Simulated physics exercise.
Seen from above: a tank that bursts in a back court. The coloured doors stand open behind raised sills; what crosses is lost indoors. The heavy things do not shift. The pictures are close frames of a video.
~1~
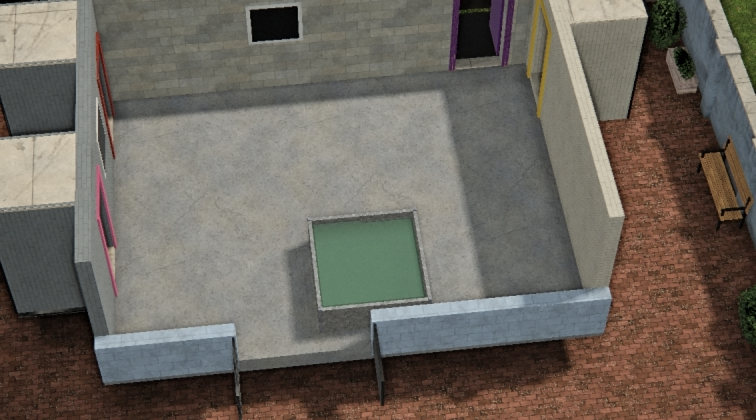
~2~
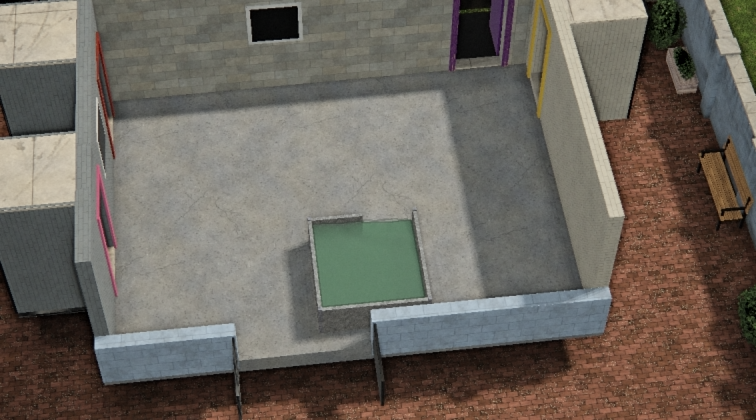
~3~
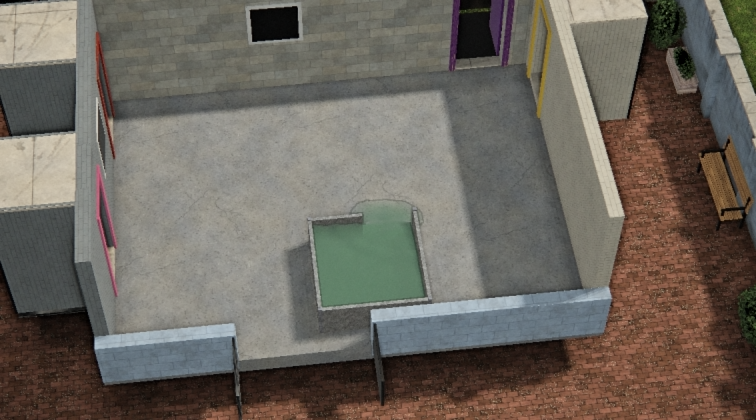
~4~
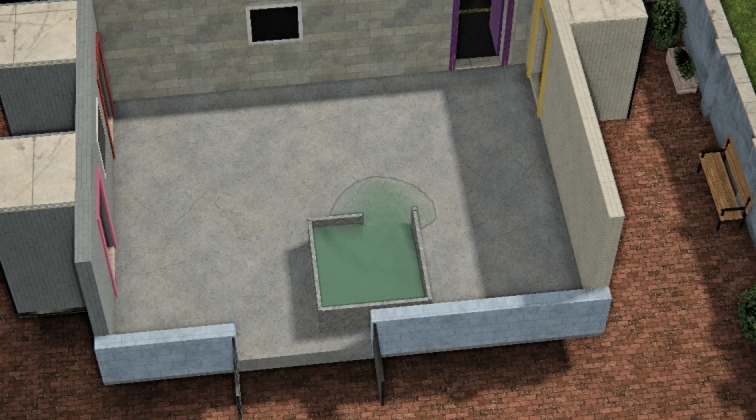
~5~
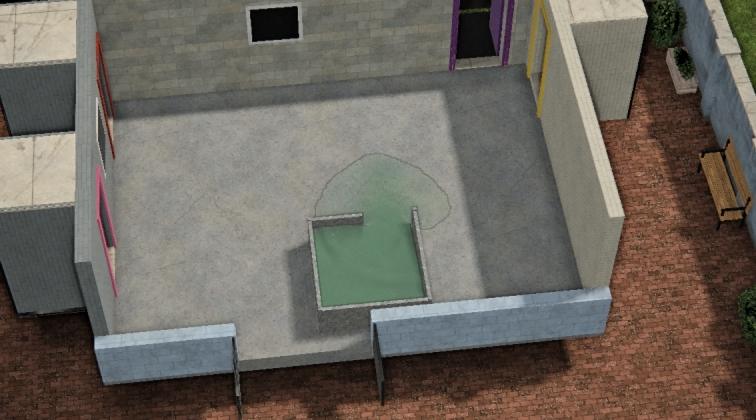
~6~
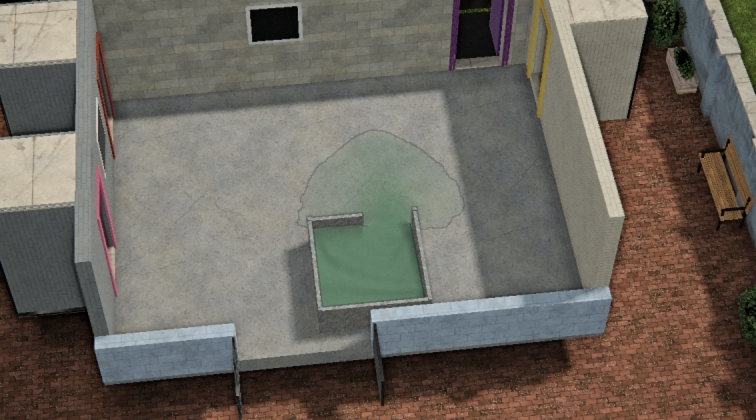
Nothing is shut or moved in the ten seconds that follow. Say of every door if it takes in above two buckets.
One by one: The purple door floods; the yellow door holds within the limit; the red door floods; the pink door holds within the limit.
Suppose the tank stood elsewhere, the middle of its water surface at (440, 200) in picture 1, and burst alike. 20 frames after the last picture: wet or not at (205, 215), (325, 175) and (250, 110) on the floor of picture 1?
As listed: Clear, free of water, awash.
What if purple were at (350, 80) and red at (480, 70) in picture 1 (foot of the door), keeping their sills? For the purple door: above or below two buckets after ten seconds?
In short: The purple door goes over.
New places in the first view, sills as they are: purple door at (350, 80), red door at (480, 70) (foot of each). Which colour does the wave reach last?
That is the one in pink.
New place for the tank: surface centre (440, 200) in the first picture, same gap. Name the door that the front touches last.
Last comes the one in pink.
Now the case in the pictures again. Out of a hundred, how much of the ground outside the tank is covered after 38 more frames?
Some 55 per cent.
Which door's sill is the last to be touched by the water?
Last comes the door marked pink.
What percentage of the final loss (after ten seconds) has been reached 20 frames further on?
Roughly 15 per cent.
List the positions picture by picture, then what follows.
In the first frame, the tank at (369, 261) is whole and still.
In the second frame, water pours out on the tank's far side and has run to a hidden place.
In the third frame, water pours out on the tank's far side and has run to (360, 207).
In the fourth frame, water pours out on the tank's far side and has run to (366, 182).
In the fifth frame, the front is at (383, 157), out from the gap on the tank's far side.
In the sixth frame, the front is at (382, 135), out from the gap on the tank's far side.
A moment on, water covers 25 % of the floor; the purple door not reached, the yellow door not reached, the red door not reached, the pink door not reached.
Next, water covers 35 % of the floor; the purple door wet at the sill, nothing in, the yellow door not reached, the red door not reached, the pink door not reached.
Then, water covers 40 % of the floor; the purple door over two buckets in, the yellow door wet at the sill, nothing in, the red door not reached, the pink door not reached.
Later, water covers 55 % of the floor; the purple door far over two buckets in, the yellow door wet at the sill, nothing in, the red door over two buckets in, the pink door not reached.
In the end, water covers 85 % of the floor; the purple door far over two buckets in, the yellow door wet at the sill, nothing in, the red door over two buckets in, the pink door wet at the sill, nothing in.
